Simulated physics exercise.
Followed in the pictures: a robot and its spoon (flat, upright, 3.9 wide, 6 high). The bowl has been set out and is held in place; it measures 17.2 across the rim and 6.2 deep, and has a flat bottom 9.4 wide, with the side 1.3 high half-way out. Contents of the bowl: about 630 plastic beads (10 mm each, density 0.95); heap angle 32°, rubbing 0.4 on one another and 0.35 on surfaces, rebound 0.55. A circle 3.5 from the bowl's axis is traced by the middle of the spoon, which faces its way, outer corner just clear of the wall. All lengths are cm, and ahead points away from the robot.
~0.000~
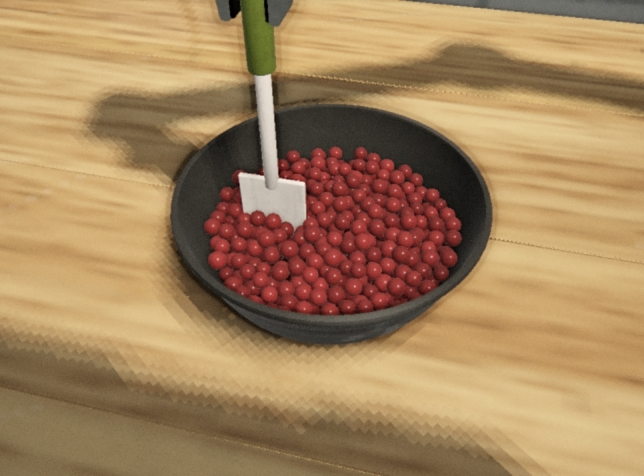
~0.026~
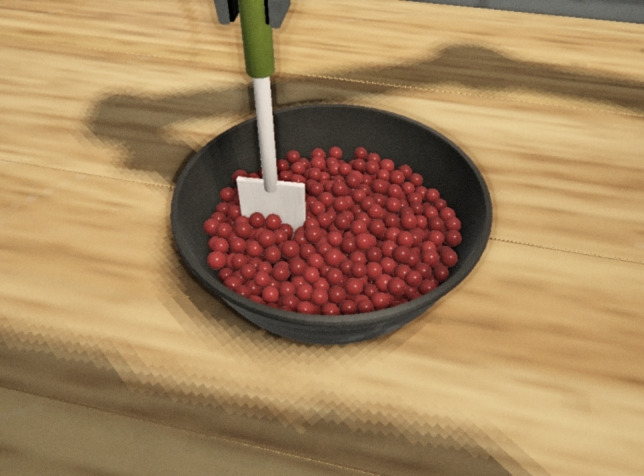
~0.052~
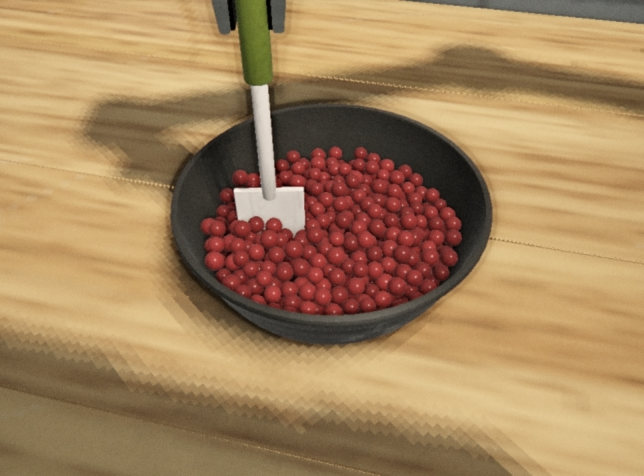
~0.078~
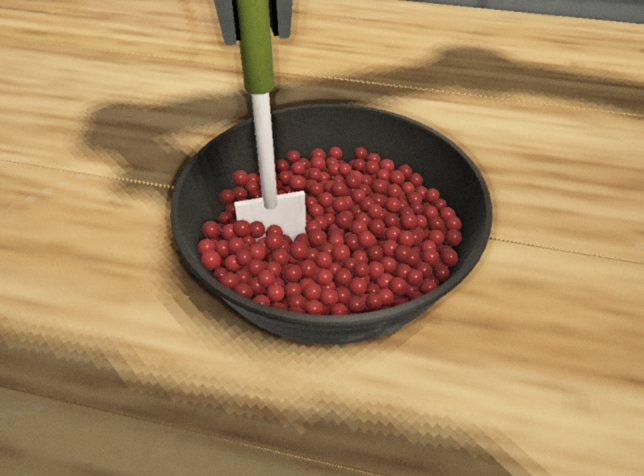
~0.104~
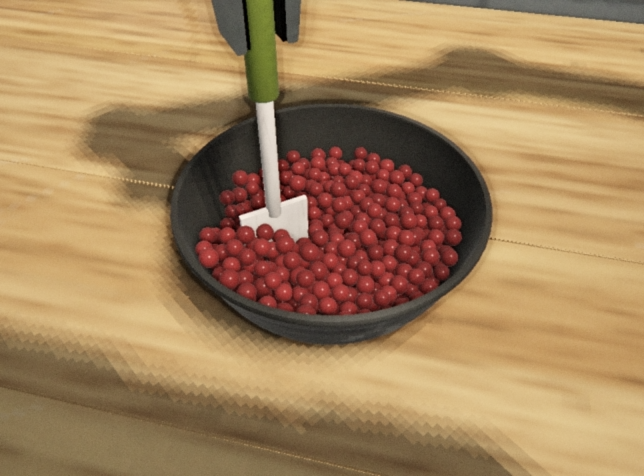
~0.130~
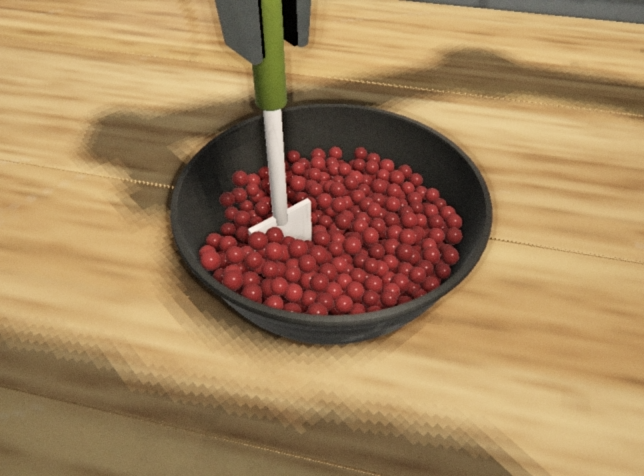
On a wooden surface, a gripper holding a green-handled white spatula pushes slowly through red beads in a dark bowl, turning slightly.
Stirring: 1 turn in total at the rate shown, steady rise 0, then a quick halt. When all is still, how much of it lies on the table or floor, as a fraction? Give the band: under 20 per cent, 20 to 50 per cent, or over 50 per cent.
Band: Under 20 per cent.
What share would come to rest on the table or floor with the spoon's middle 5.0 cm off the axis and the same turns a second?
It would be near 15 per cent.
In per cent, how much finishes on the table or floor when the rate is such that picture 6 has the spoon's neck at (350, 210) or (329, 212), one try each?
Near 35 per cent for the first, near 25 per cent for the second.
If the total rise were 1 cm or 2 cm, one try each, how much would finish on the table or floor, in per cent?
Some 5 and some 5 per cent.
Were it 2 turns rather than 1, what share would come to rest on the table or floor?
In that case some 15 per cent.
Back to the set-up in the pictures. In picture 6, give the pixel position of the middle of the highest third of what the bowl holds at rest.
Centre of top third: Approx. (257, 247).
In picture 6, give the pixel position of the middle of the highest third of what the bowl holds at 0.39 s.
That third sits centred at about (414, 195).
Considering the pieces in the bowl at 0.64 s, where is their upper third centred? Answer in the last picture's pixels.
Estimated centre: (279, 166).
After 0.39 s, 171° round, highest piece 8 above the table; 619 in the bowl, 3 on the table or floor, 9 in flight or on the tool.
After 0.64 s, 291° round, highest piece 8 above the table; 602 in the bowl, 24 on the table or floor, 5 in flight or on the tool.
After 0.97 s, 0° round, highest piece 7 above the table; 593 in the bowl, 38 on the table or floor.
After 1.67 s, 0° round, highest piece 7 above the table; 593 in the bowl, 38 on the table or floor.
At rest, 593 in the bowl, 38 on the table or floor. That is 6 % on the table or floor.
